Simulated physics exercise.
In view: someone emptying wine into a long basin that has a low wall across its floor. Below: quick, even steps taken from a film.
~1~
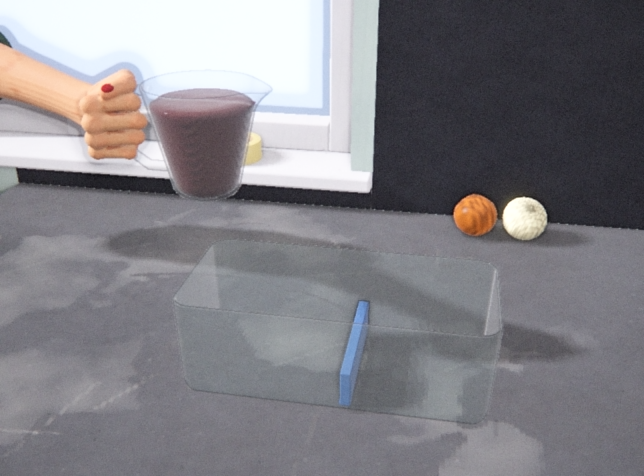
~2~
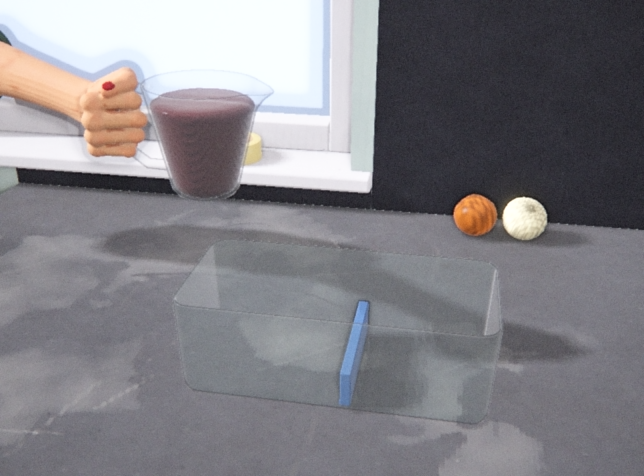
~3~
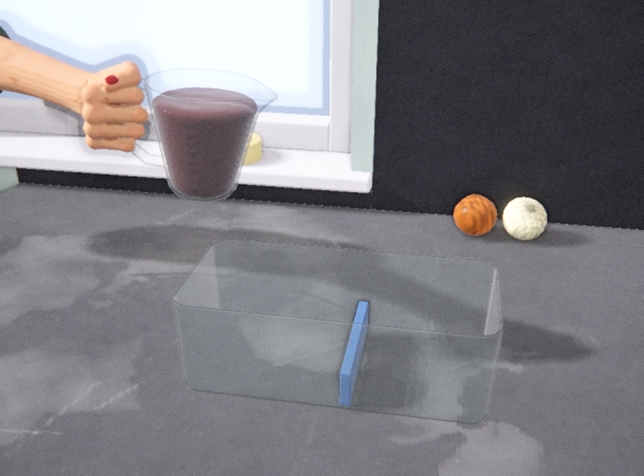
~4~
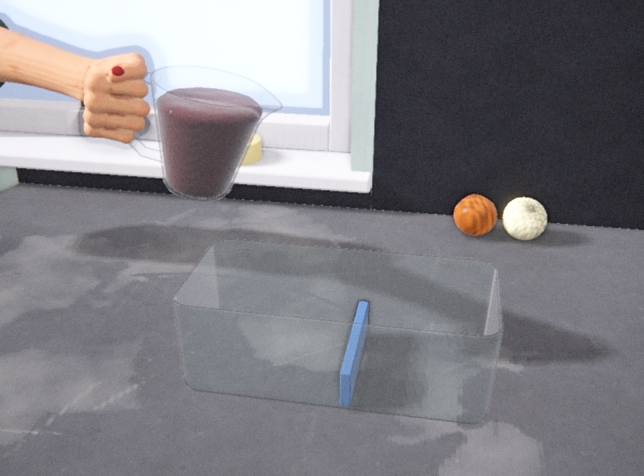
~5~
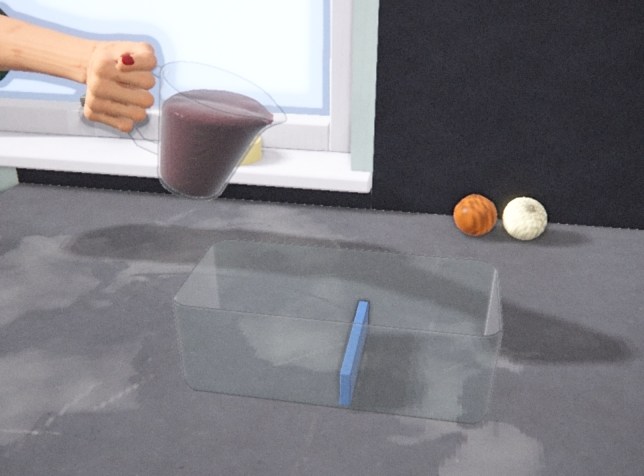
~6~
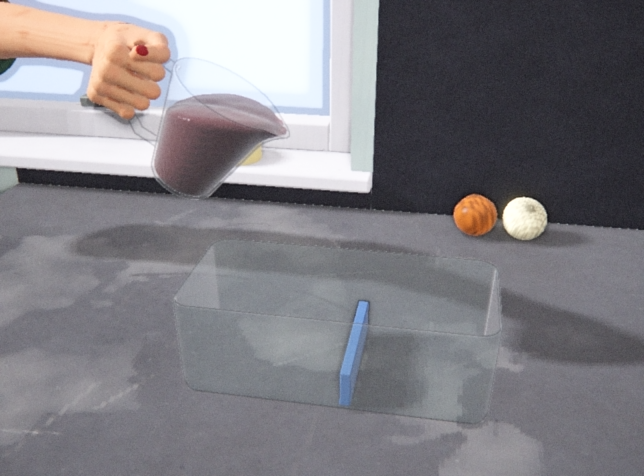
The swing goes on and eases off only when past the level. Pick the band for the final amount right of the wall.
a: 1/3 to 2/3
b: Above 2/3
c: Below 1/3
The answer is c.
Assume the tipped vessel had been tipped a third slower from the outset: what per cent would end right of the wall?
Near 15 in a hundred.
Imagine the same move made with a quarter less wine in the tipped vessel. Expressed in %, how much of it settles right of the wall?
5 %.
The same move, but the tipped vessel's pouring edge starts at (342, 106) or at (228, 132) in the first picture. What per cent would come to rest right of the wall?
Roughly 90 % the first time and roughly 5 % the second.
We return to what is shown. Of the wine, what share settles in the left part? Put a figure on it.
I'd put it at about 80 per cent.
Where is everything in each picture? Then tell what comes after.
The first picture shows tilt 0°; pouring edge (272, 89); surface from (154, 97) to (256, 103); the long basin's rim runs from (194, 270) to (499, 298); the wall's top is at (355, 336).
The second picture shows tilt 1°; pouring edge (274, 91); surface from (155, 96) to (256, 103).
The third picture shows tilt 6°; pouring edge (277, 97); surface from (159, 93) to (258, 106).
The fourth picture shows tilt 12°; pouring edge (282, 107); surface from (163, 93) to (264, 109).
The fifth picture shows tilt 21°; pouring edge (287, 120); surface from (168, 97) to (274, 115).
The sixth picture shows tilt 32°; pouring edge (290, 136); surface from (170, 105) to (287, 125).
A moment on, the tilt is 90° and 47 per cent is still to pour, 16 is left of the wall and 4 right of it.
Next, the tilt is 97° and 10 per cent is still to pour, 63 is left of the wall and 10 right of it.
Then the tilt is 97° and 1 per cent is still to pour, 79 is left of the wall and 12 right of it.
Later the tilt is 97° and 0 per cent is still to pour, 82 is left of the wall and 13 right of it.
At rest 82 per cent lies left of the wall, 13 right of it and 5 outside.
